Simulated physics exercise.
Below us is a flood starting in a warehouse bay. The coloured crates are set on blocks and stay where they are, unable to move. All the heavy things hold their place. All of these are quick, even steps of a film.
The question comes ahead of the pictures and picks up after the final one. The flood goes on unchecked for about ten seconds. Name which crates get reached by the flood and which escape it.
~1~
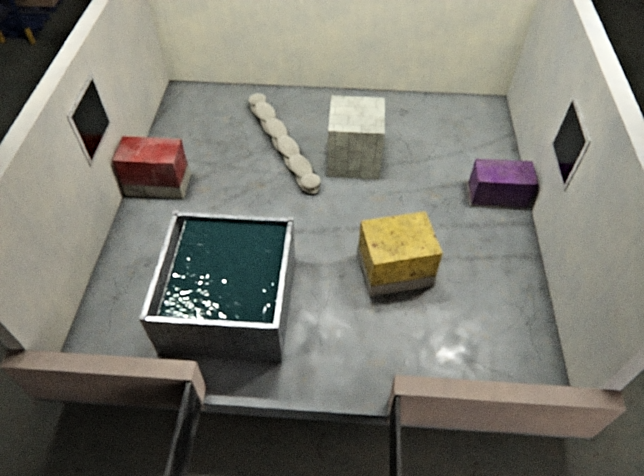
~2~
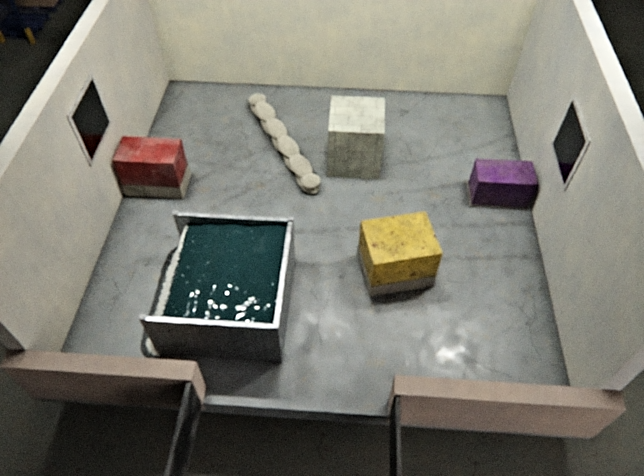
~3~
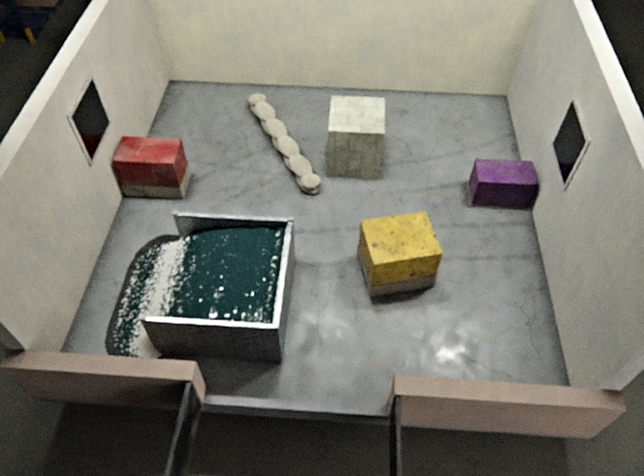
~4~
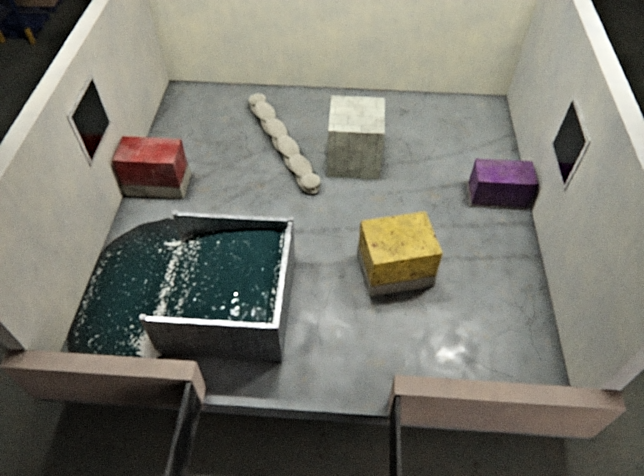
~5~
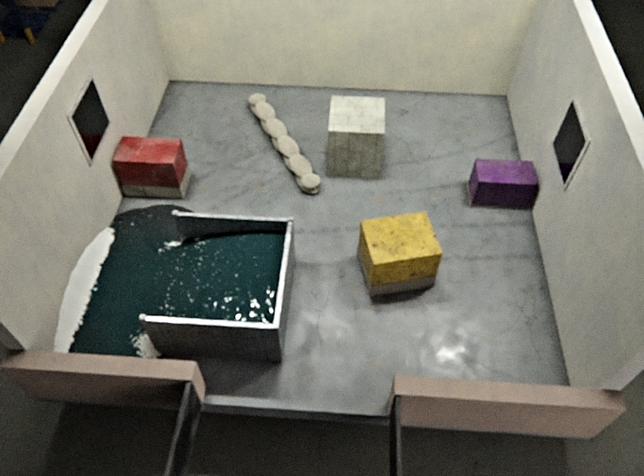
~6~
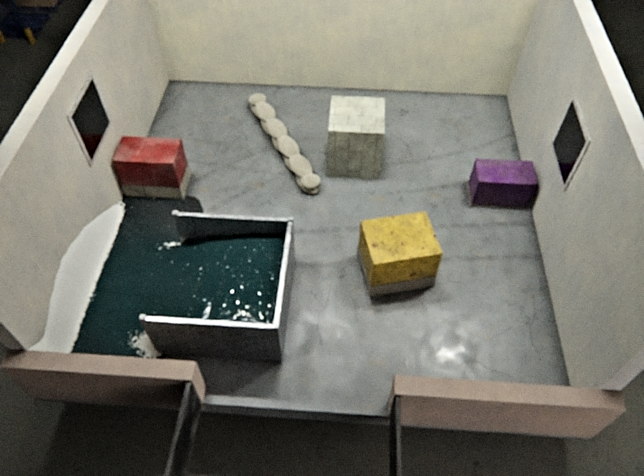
The yellow crate never gets touched by the water, the red crate gets touched by the water, the purple crate gets touched by the water.
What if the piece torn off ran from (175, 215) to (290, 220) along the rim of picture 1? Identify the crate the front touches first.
It's the crate marked red.
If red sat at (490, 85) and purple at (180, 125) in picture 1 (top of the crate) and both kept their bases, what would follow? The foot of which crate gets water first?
That should be the purple-painted one.
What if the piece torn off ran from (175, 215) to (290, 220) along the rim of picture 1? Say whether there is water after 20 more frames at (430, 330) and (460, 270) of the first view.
I'd expect the first point to stay dry and the second point to stay dry.
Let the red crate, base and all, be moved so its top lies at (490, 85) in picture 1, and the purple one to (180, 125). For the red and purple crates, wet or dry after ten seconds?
Looks like the red crate never gets reached and the purple crate gets reached.
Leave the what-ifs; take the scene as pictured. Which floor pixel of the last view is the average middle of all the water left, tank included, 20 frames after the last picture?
Close to (214, 265), I reckon.
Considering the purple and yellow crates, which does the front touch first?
That's the yellow crate.
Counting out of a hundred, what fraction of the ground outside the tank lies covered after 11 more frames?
Close to 30 percent, by my reckoning.
A moment on, water covers 15 % of the floor; the yellow crate not reached, the red crate water round its plinth, the purple crate not reached.
Next, water covers 30 % of the floor; the yellow crate not reached, the red crate water round its plinth, the purple crate not reached.
Then, water covers 50 % of the floor; the yellow crate water round its plinth, the red crate water round its plinth, the purple crate water round its plinth.
Later, water covers 75 % of the floor; the yellow crate water round its plinth, the red crate water round its plinth, the purple crate water round its plinth.
In the end, water covers 90 % of the floor; the yellow crate stayed above the water, the red crate was topped, the purple crate was topped.
